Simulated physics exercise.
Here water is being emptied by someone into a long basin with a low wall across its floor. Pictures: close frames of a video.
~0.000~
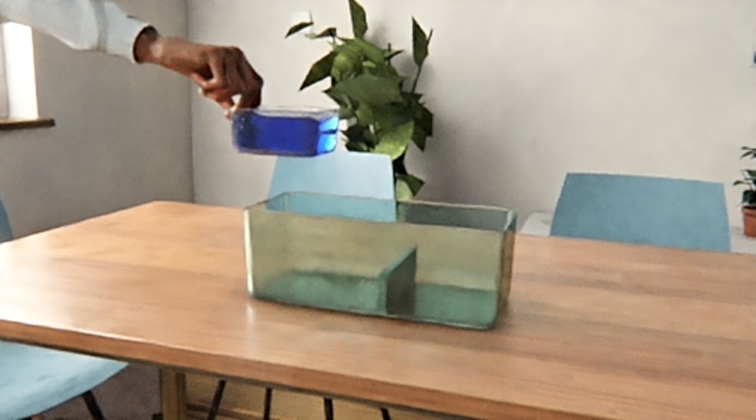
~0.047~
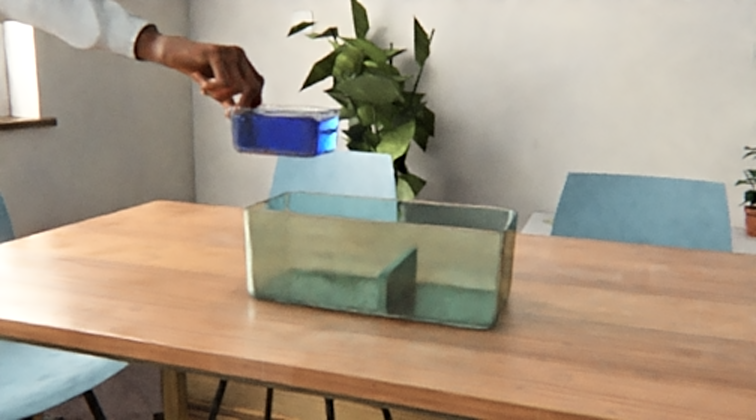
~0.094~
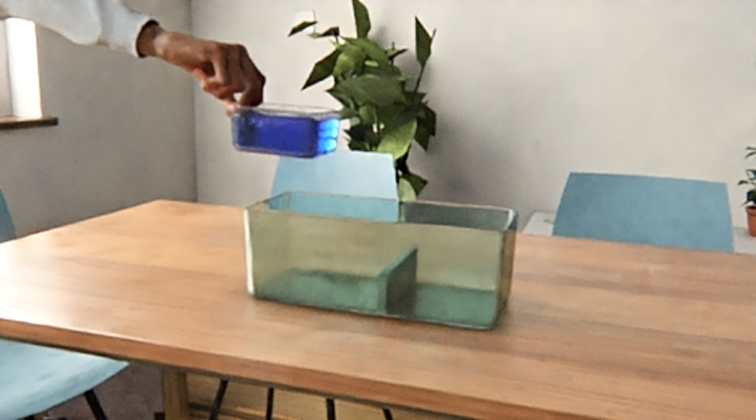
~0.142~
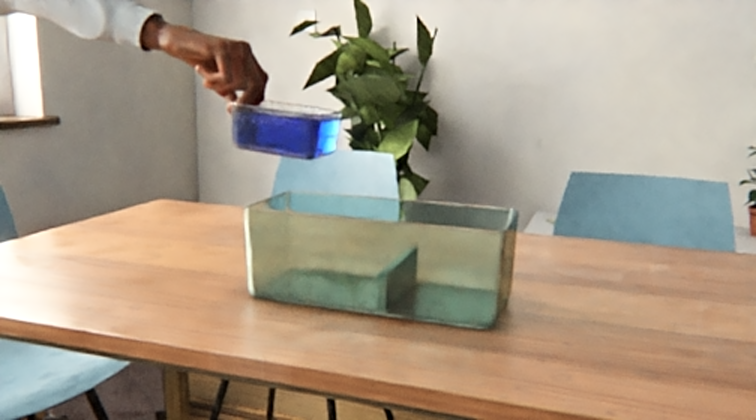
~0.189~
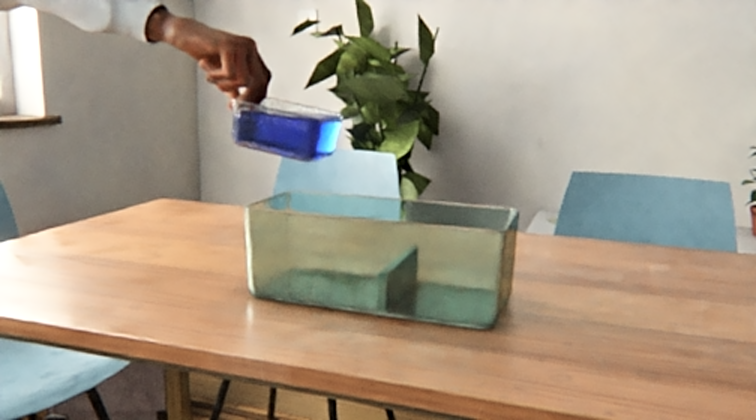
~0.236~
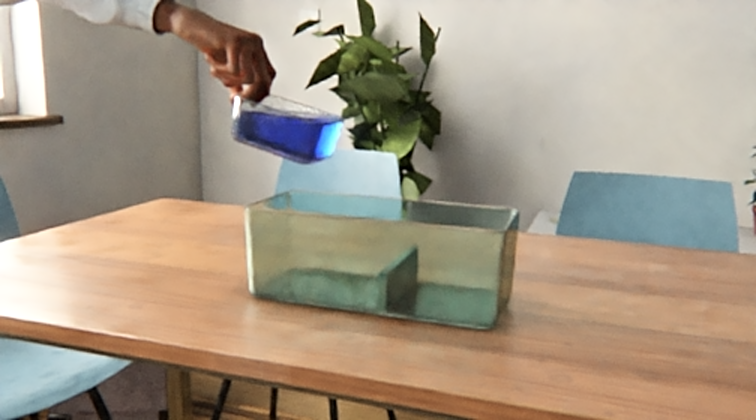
The clip opens on a hand at the left holding a small clear container of blue water, nearly level, above a long glass basin with a low wall across its floor, on a wooden table. The hand then gradually tilts the container slightly, its right end dipping lower.
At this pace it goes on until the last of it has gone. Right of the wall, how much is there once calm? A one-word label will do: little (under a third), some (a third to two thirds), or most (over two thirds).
Little.
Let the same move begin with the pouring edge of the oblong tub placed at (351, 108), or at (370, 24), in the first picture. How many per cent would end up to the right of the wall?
One after the other: 40 %, 75 %.
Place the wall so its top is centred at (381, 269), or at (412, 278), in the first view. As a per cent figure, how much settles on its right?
30 per cent, then 15 per cent, roughly.
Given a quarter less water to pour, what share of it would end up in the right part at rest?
0 in a hundred.
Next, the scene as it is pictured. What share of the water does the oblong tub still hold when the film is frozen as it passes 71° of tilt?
About 35 per cent.
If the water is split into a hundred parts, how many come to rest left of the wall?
Around 100 %.
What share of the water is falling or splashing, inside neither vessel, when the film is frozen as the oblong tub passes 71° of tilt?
Estimate: 35 per cent, roughly.
A moment on, the oblong tub is tipped part way and 33 per cent is still to pour, 32 is left of the wall and 0 right of it.
Next, the oblong tub is tipped right over and 6 per cent is still to pour, 90 is left of the wall and 1 right of it.
Then the oblong tub is tipped right over and 0 per cent is still to pour, 98 is left of the wall and 2 right of it.
Later the oblong tub is tipped right over and 0 per cent is still to pour, 98 is left of the wall and 2 right of it.
In the end 98 per cent lies left of the wall, 2 right of it and 0 outside.
